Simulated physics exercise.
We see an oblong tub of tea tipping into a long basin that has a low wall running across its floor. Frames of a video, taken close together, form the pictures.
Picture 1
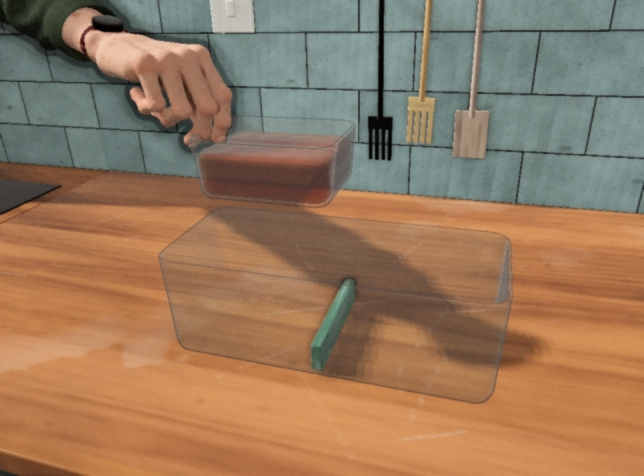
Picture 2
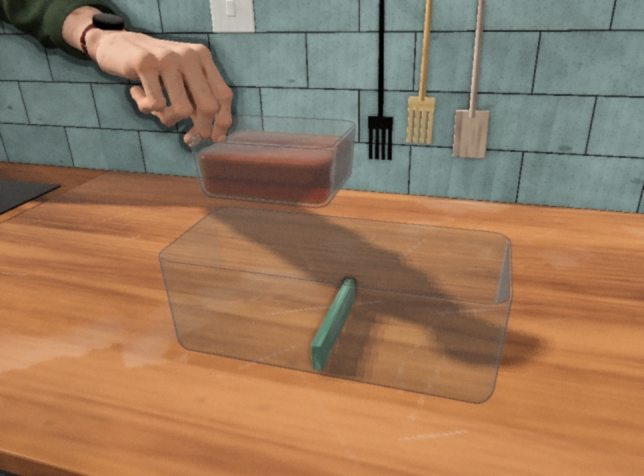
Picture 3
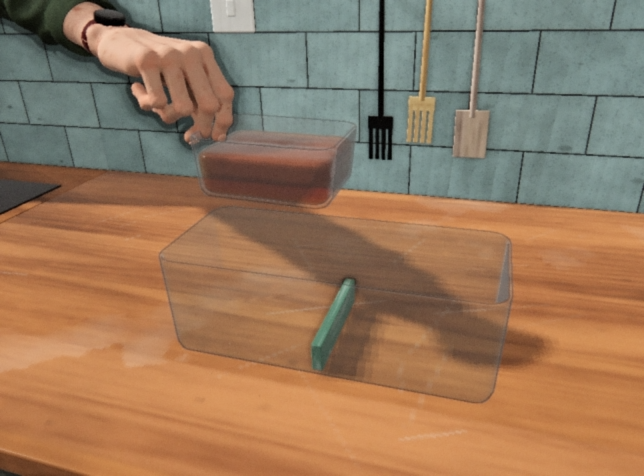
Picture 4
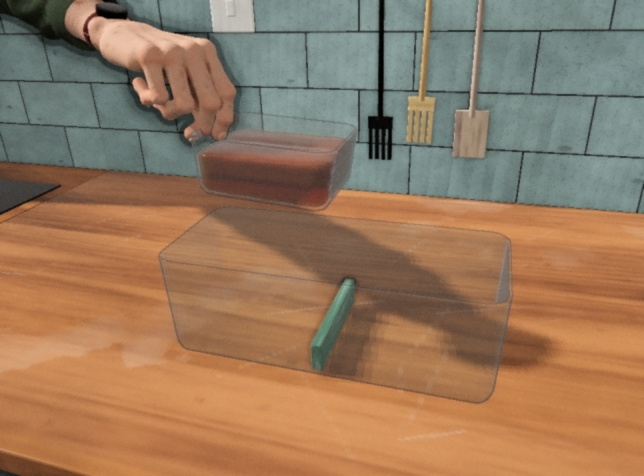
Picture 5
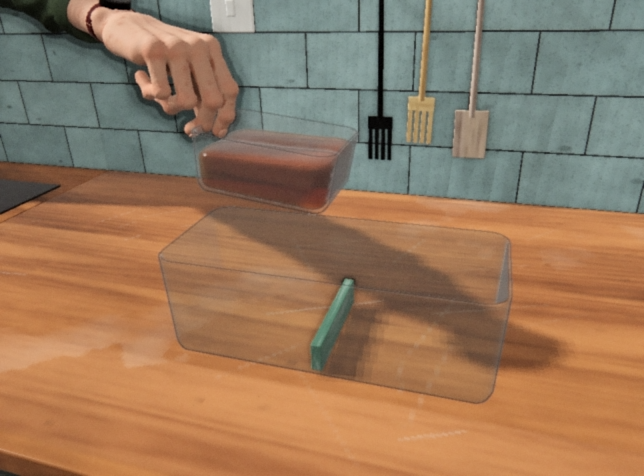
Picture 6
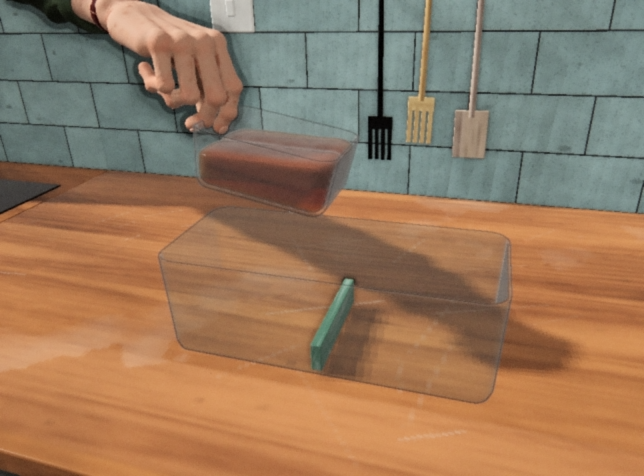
The clip shows a hand at the corner of a clear tub of reddish-brown liquid above a long transparent basin with a low green wall across its floor; the tub stays nearly still, then tilts slightly down to the right.
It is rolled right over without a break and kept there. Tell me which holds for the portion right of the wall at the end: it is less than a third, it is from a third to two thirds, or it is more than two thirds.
It is more than two thirds.
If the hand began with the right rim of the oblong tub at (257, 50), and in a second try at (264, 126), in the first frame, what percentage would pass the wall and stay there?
Roughly 55 per cent, then roughly 35 per cent.
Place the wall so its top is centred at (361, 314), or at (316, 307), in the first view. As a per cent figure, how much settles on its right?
In order, some 70 and 95 in a hundred.
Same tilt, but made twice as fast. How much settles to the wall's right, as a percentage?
I'd say close to 80 %.
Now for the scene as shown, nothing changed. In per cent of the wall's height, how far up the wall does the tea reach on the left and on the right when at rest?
The left side sits at 10 per cent and the right side at 60.
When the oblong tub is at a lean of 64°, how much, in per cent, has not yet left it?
Still holding around 40 %, give or take.
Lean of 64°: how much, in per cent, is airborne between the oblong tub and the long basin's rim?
Some 30 per cent, I'd say.
A moment on, the oblong tub is tipped part way and 42 per cent is still to pour, 0 is left of the wall and 26 right of it.
Next, the oblong tub is tipped on its side and 8 per cent is still to pour, 10 is left of the wall and 78 right of it.
Then the oblong tub is tipped right over and 0 per cent is still to pour, 14 is left of the wall and 85 right of it.
Later the oblong tub is tipped right over and 0 per cent is still to pour, 15 is left of the wall and 85 right of it.
Finally, 15 per cent lies left of the wall, 85 right of it and 1 outside.
